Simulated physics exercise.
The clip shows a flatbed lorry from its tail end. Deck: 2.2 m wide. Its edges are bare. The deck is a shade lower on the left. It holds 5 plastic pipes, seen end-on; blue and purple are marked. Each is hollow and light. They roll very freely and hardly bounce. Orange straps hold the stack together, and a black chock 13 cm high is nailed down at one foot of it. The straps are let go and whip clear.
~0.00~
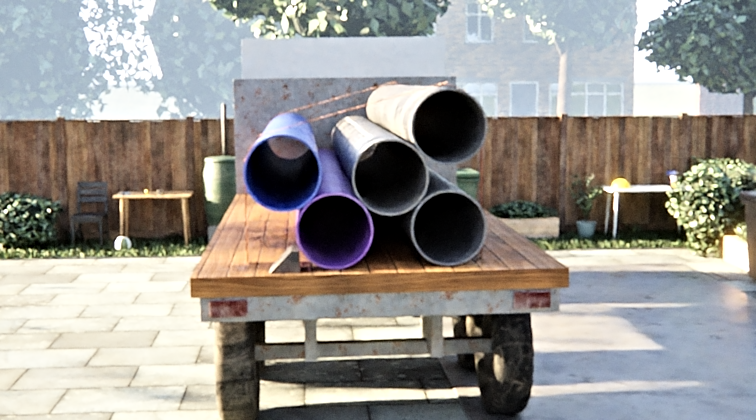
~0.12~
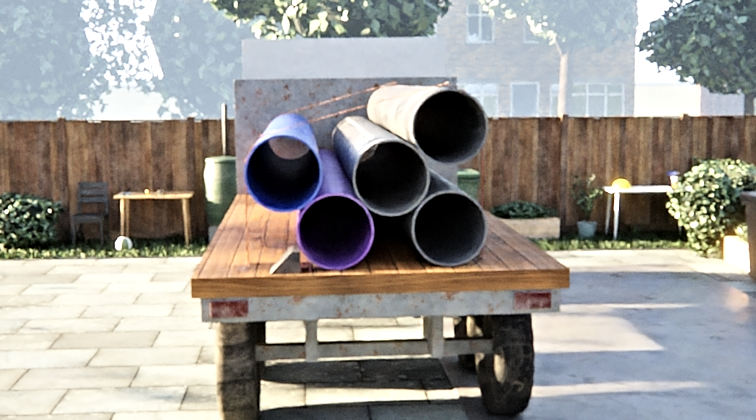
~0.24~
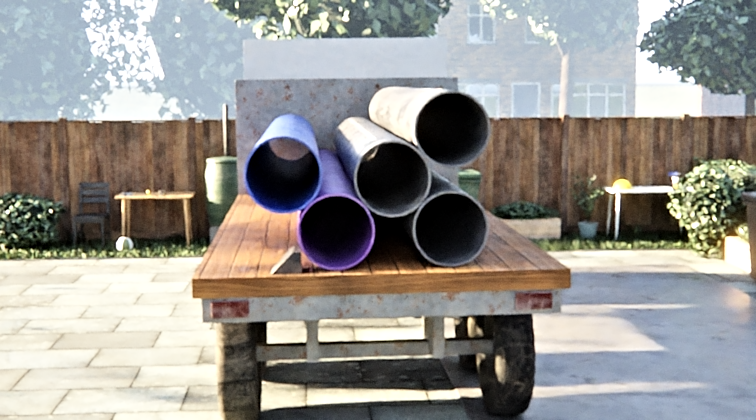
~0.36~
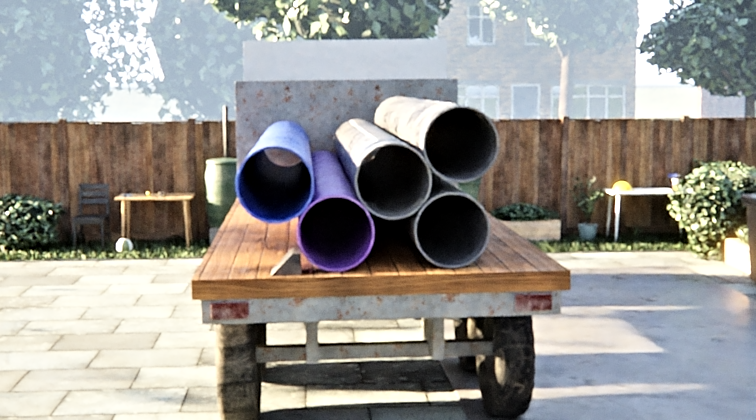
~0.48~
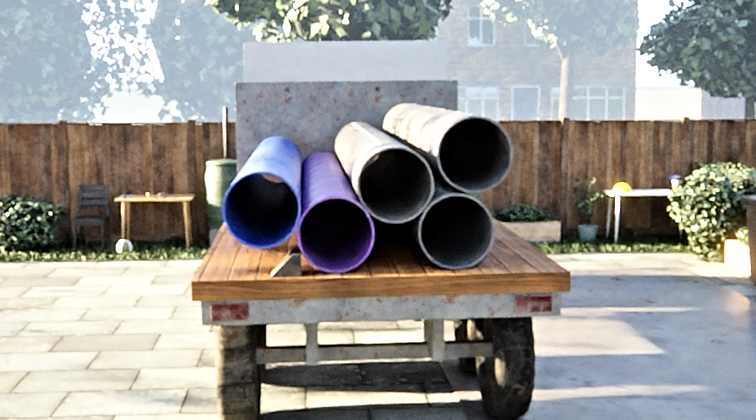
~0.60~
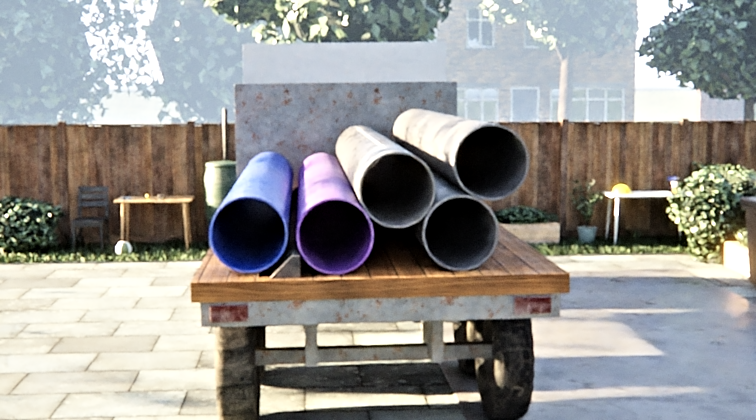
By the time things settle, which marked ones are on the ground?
Blue falls off. Purple is still aboard.
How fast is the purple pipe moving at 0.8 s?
Roughly 0.0 m/s.
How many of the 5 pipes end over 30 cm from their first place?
4 of them.
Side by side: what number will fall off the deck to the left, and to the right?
On the left 1, on the right 2.
Then, 0.8 s in, blue is on the deck, 25 cm from the left edge, rolling left; purple is on the deck, 85 cm from the left edge; 0 gone from the deck.
Then, 1.0 s in, blue is on the deck, 15 cm from the left edge, rolling left; still the same for purple; 1 gone from the deck.
Then, 1.2 s in, blue is on the deck, 5 cm from the left edge, rolling left; still the same for purple; 1 gone from the deck.
Then, 1.4 s in, blue is down on the left; still the same for purple; 2 gone from the deck.
In the end (5.0 s), blue is down on the left; purple is on the deck, 85 cm from the left edge; 3 gone from the deck.
